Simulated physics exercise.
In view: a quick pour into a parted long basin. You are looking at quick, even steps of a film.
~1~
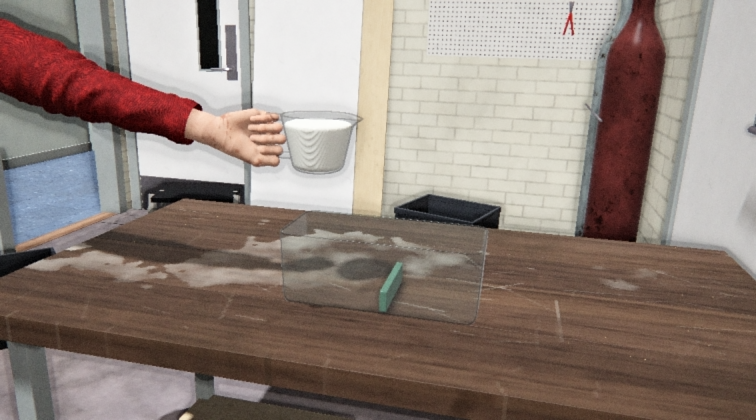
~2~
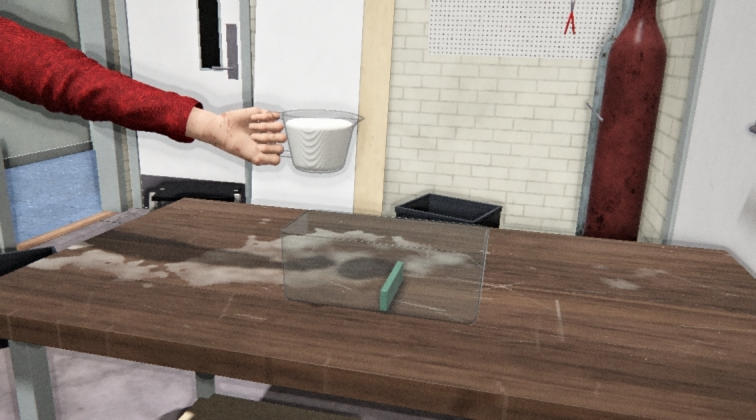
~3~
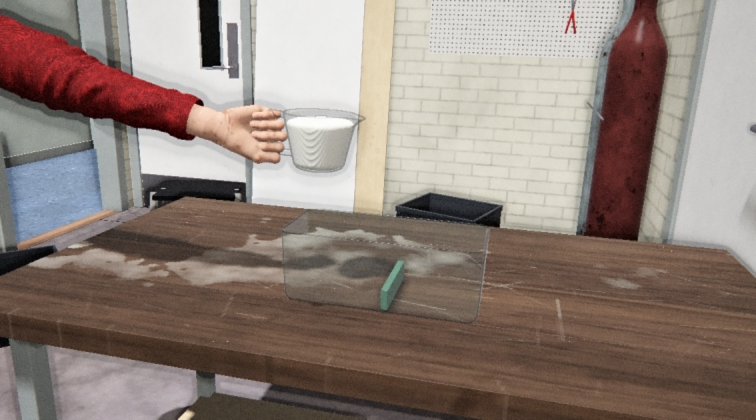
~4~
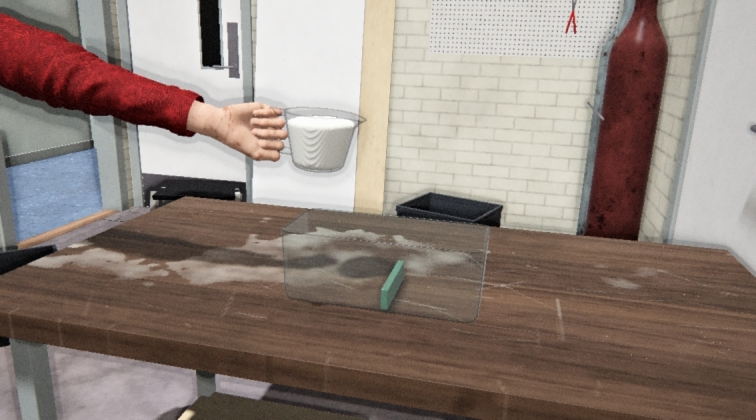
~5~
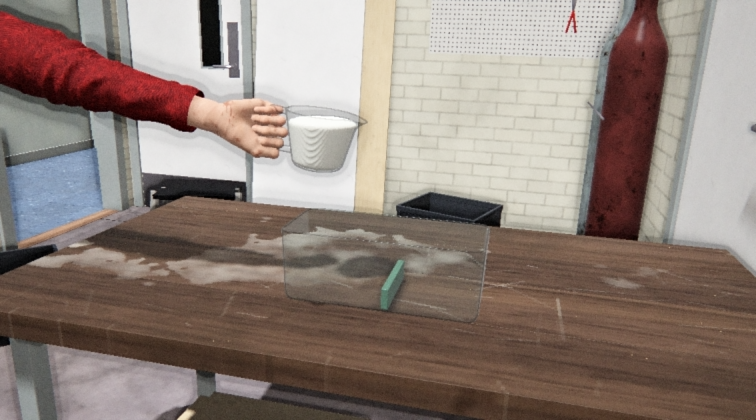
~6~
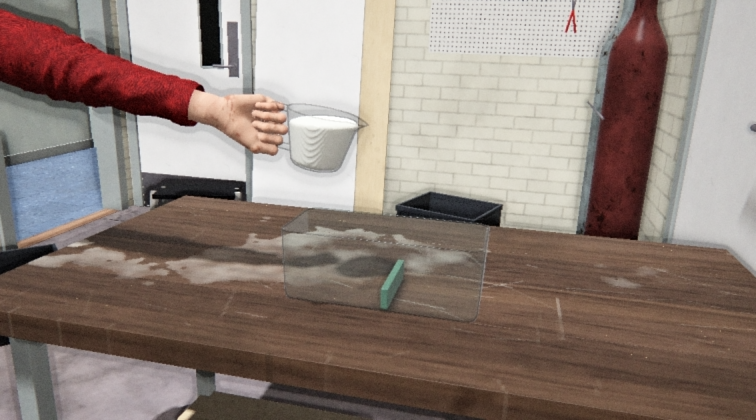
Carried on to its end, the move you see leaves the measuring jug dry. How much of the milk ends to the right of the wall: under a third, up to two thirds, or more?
The share right of the wall lands inside the two marks of one third and two thirds.
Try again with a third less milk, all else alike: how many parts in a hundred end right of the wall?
Roughly 30 %.
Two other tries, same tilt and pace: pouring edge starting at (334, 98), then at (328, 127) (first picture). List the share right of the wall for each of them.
Try one: 5 %; try two: 10 %.
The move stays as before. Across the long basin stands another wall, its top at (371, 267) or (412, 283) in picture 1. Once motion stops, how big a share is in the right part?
My guess is some 85 percent the first time and some 10 percent the second.
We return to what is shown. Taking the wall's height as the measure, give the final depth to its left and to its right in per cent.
Once still, it is 30 % on the left and 40 % on the right.
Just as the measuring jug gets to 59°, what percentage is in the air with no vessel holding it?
Estimated at 20 per cent or so.
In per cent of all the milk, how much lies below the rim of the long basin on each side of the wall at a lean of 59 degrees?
0 percent or so left, 10 percent or so right.
A moment on, the measuring jug is tipped part way and 68 per cent is still to pour, 2 is left of the wall and 8 right of it.
Next, the measuring jug is tipped on its side and 15 per cent is still to pour, 21 is left of the wall and 50 right of it.
Then the measuring jug is tipped on its side and 0 per cent is still to pour, 43 is left of the wall and 55 right of it.
Later the measuring jug is tipped on its side and 0 per cent is still to pour, 44 is left of the wall and 56 right of it.
Finally, 44 per cent lies left of the wall, 56 right of it and 1 outside.
